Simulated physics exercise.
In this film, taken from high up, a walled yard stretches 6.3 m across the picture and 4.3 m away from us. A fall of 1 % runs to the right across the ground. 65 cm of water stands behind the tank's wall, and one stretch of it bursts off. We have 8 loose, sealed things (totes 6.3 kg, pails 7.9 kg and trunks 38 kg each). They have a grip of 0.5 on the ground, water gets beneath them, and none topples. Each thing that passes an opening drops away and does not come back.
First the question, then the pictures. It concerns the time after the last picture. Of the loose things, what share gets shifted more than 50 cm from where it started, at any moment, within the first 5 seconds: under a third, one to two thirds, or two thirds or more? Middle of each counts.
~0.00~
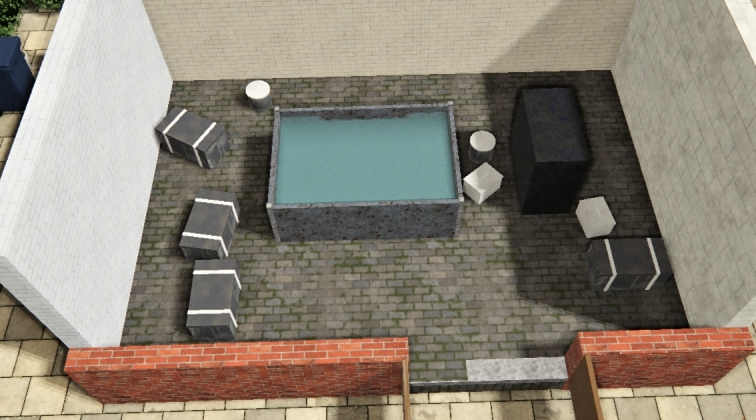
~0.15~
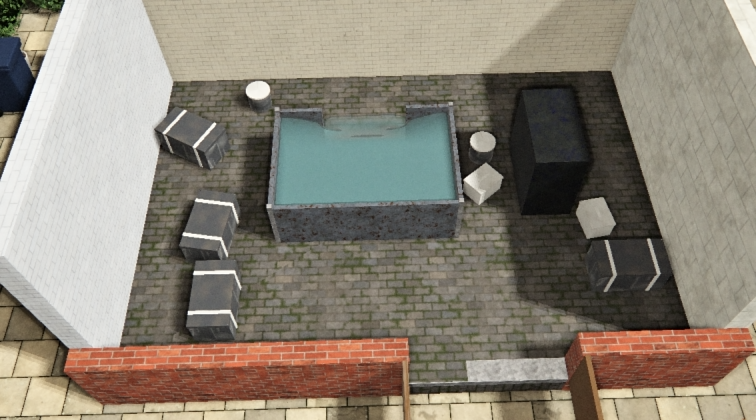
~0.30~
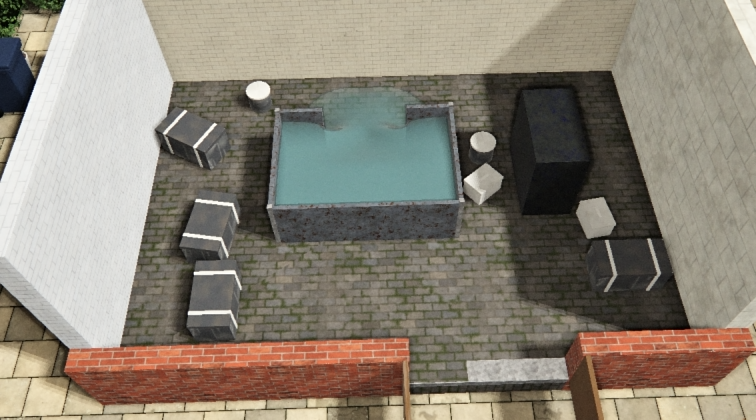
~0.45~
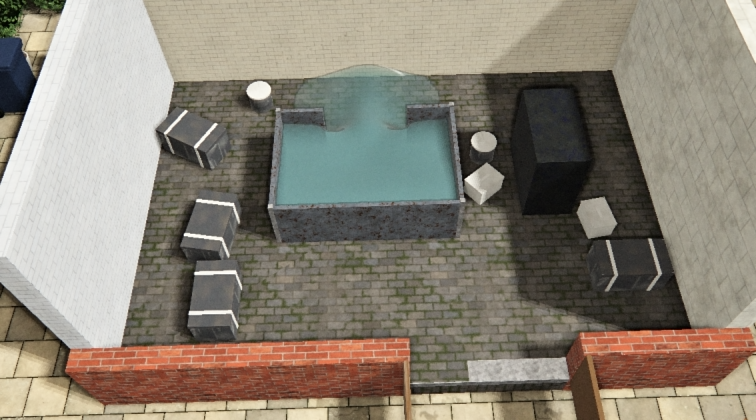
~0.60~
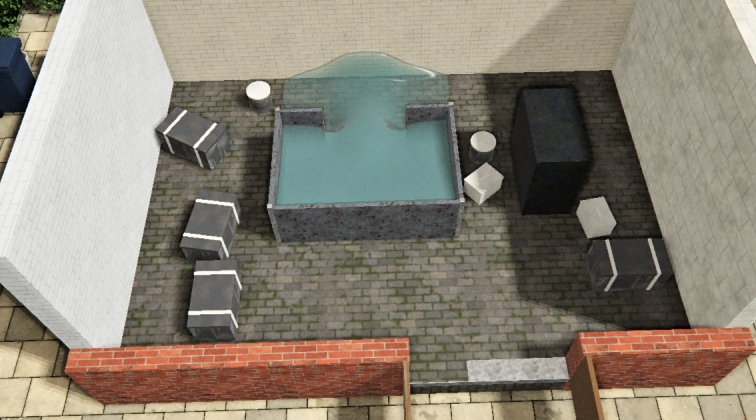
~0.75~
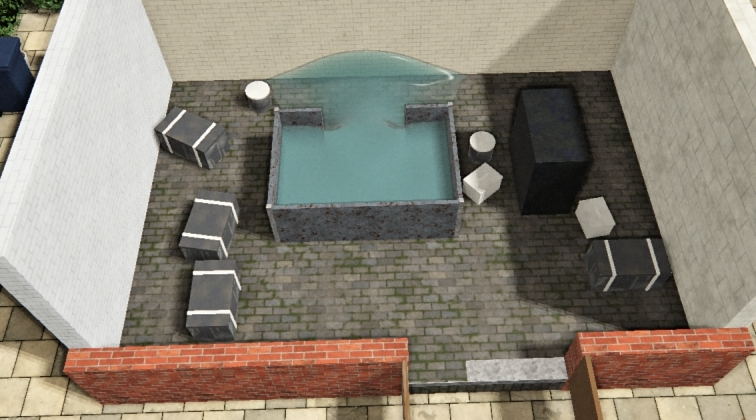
Looks like the middle band.
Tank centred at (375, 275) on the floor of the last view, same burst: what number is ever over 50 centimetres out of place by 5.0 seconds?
Result: 3.
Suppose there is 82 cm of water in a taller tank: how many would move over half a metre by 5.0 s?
In that case the number is 4.
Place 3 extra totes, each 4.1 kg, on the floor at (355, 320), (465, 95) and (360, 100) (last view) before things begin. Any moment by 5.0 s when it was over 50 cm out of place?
Below, above, above.
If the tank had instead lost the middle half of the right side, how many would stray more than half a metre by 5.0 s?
That gives 2 of them.
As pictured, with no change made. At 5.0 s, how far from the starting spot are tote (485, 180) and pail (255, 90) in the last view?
First: 0 cm. Second: 50 cm.
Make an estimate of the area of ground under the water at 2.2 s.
I'd estimate close to 13 m2.
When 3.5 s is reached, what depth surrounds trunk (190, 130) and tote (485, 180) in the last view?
Close to 7 and 1 centimetres.
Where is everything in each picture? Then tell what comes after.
The first picture shows a tote at (597, 212) rests on the ground; a pail at (483, 141) rests on the ground; water covers 3.0 m2; 0 of 8 have shifted.
The second picture shows a tote at (597, 212), on the bottom; a pail at (483, 141) rests on the ground; 3.6 m2 under water; 0 of 8 have shifted.
The third picture shows a tote at (598, 213), on the bottom; a pail at (483, 141) rests on the ground; water covers 4.4 m2; 0 of 8 have shifted.
The fourth picture shows a tote at (599, 212), on the bottom; a pail at (484, 141), on the bottom; 5.1 m2 under water; 0 of 8 have shifted.
The fifth picture shows a tote at (598, 212) rests on the ground; a pail at (483, 141) rests on the ground; 5.3 m2 under water; 0 of 8 have shifted.
The sixth picture shows a tote at (597, 212) rests on the ground; a pail at (482, 141) rests on the ground; water covers 5.5 m2; 0 of 8 have shifted.
After 1.1 s 0 of 8 are over 50 cm from their spots; 0 afloat.
After 2.2 s 1 of 8 are over 50 cm from their spots; 0 afloat.
After 3.5 s 2 of 8 are over 50 cm from their spots; 1 afloat.
After 5.0 s 2 of 8 are over 50 cm from their spots, and 3 have been at some point; 0 afloat.
